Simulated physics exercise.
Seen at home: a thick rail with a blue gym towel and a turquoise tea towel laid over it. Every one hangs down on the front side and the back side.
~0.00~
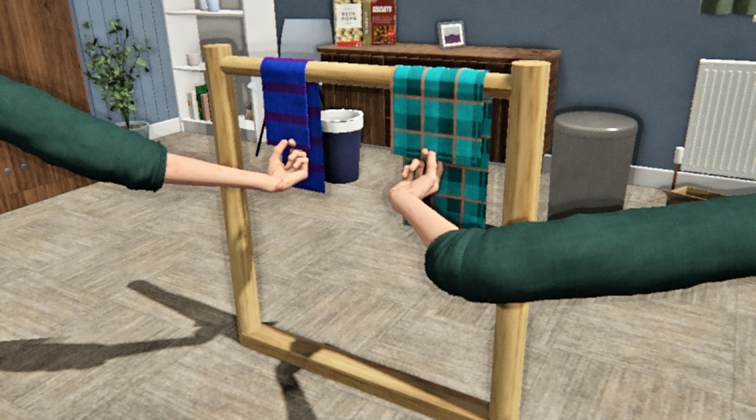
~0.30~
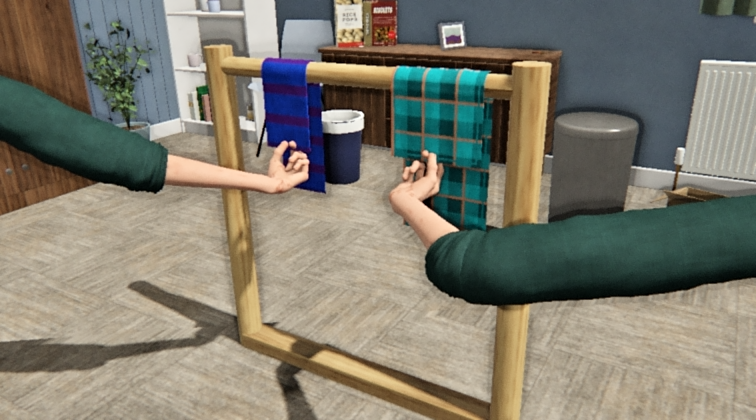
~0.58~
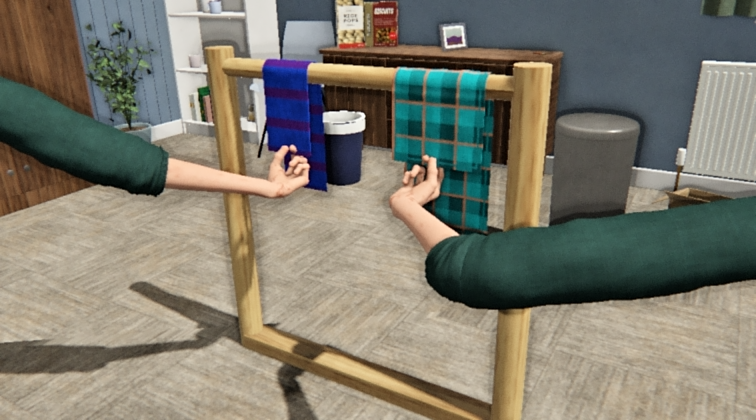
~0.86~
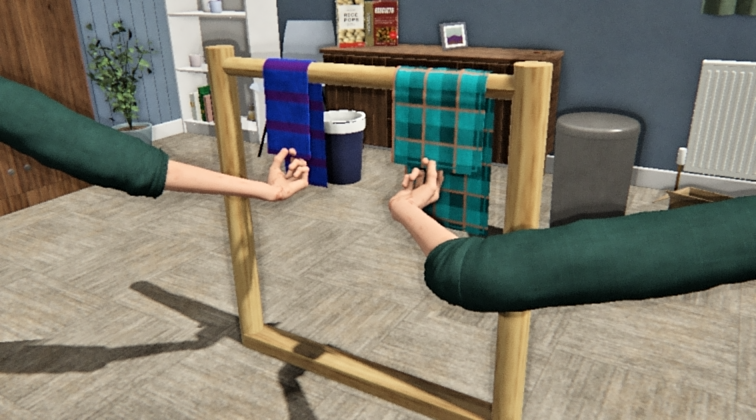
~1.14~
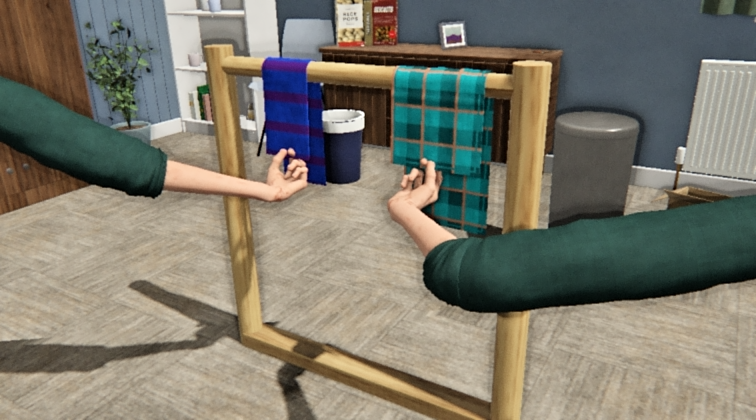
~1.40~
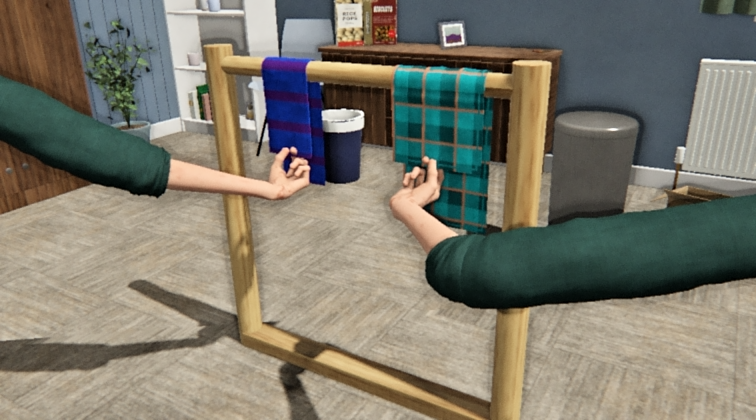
At first, a blue cloth and a turquoise checked one hang over a wooden rail, with two green-sleeved arms reaching toward them. The front parts of both cloths then slip down slightly while the hands stay nearly still, and after that the cloths barely shift, both still draped over the rail.
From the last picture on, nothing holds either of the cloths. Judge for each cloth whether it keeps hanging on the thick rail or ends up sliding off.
The blue gym towel keeps hanging. The turquoise tea towel keeps hanging.
After 1.84 s, gym towel as it was left; tea towel as it was left.
In the end, gym towel as it was left; tea towel as it was left. The blue gym towel stays on and the turquoise tea towel hangs there.
